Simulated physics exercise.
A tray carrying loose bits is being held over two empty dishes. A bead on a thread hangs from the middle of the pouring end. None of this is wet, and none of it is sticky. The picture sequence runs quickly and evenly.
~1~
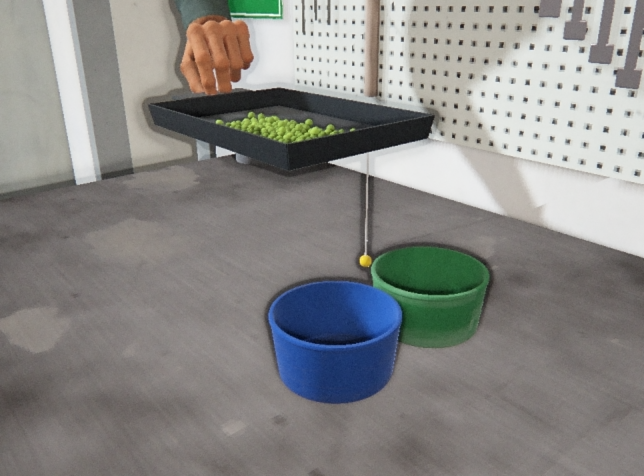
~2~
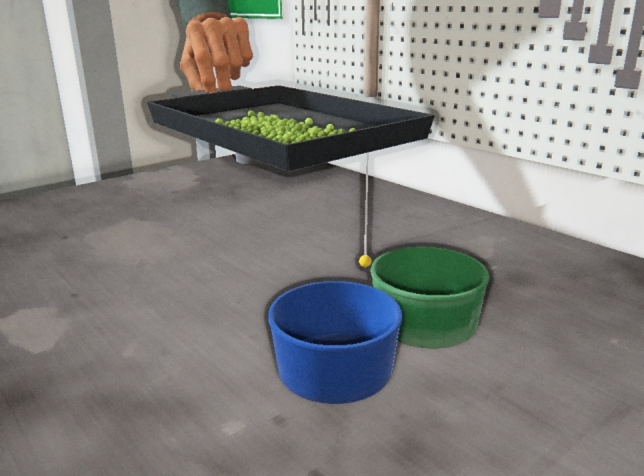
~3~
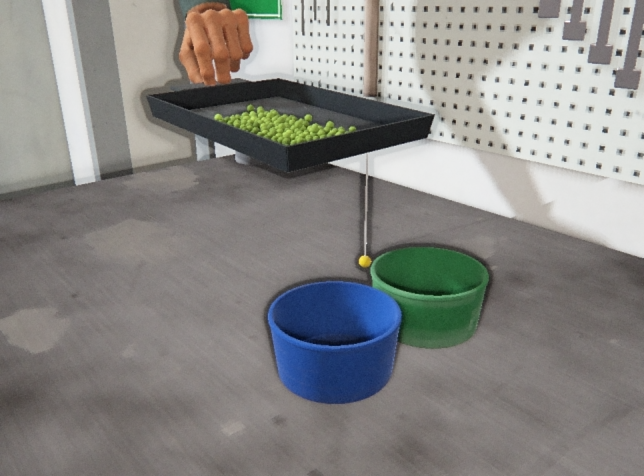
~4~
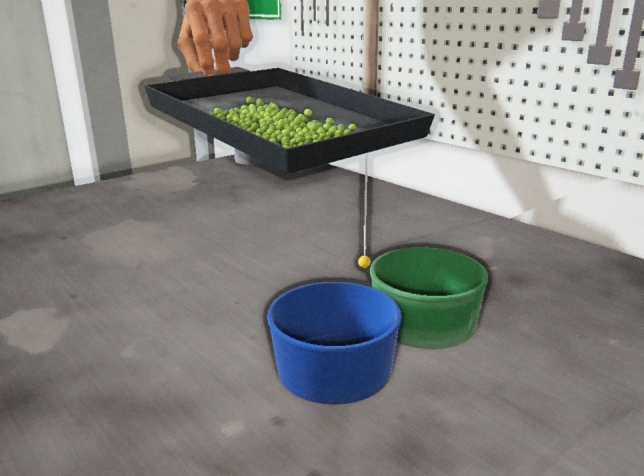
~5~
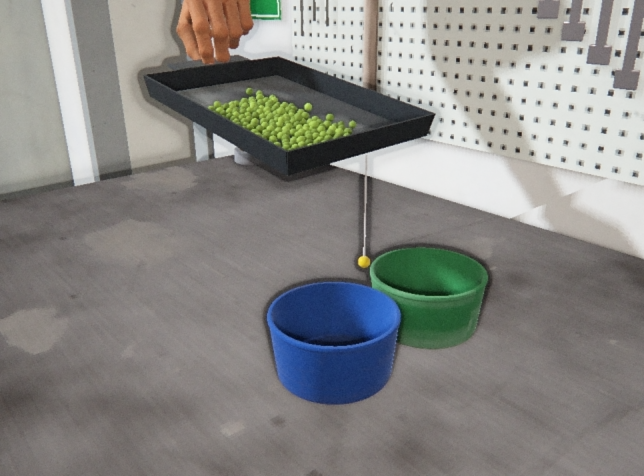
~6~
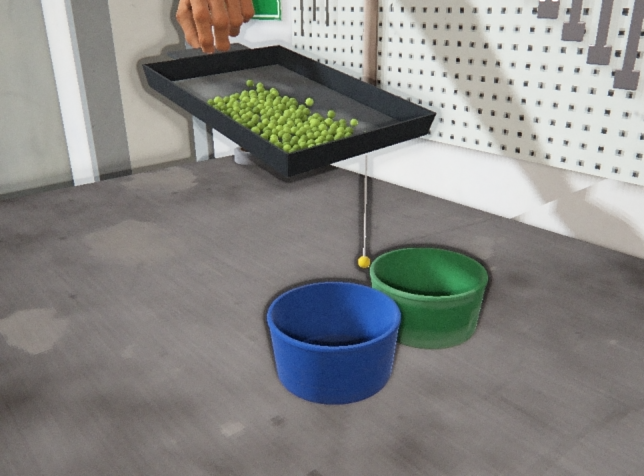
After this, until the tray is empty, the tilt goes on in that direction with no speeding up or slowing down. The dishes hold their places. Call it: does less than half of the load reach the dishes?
No.
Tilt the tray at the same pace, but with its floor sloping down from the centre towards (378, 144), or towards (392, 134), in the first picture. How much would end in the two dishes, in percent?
90 % and 90 %, roughly.
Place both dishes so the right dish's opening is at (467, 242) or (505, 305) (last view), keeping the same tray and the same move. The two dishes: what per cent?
Around 10 and around 10 per cent, in that order.
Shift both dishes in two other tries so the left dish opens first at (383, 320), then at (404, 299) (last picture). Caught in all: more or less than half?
Taking the places in turn, it's past half and then shy of half.
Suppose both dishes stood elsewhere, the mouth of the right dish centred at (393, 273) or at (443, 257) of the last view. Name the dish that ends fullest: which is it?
Try 1: The leftmost dish; try 2: The leftmost dish.
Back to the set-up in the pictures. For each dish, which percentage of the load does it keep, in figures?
Left dish 90 per cent; right dish 0 per cent.
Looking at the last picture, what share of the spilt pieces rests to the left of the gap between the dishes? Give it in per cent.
Close to 20 per cent of the spill, I think.
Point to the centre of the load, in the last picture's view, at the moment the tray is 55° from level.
Centre estimate: (309, 116).
Just after the last frame, tray tipped steeply; every one on the tray.
A moment on, tray tipped right over; roughly half on the tray; roughly a quarter in the left dish; roughly a third in the air.
Further on, tray tipped past a quarter turn; the larger part in the left dish; just a few in the right dish; about a tenth outside both.
When it is over, tray tipped past a quarter turn; the larger part in the left dish; just a few in the right dish; about a tenth outside both.
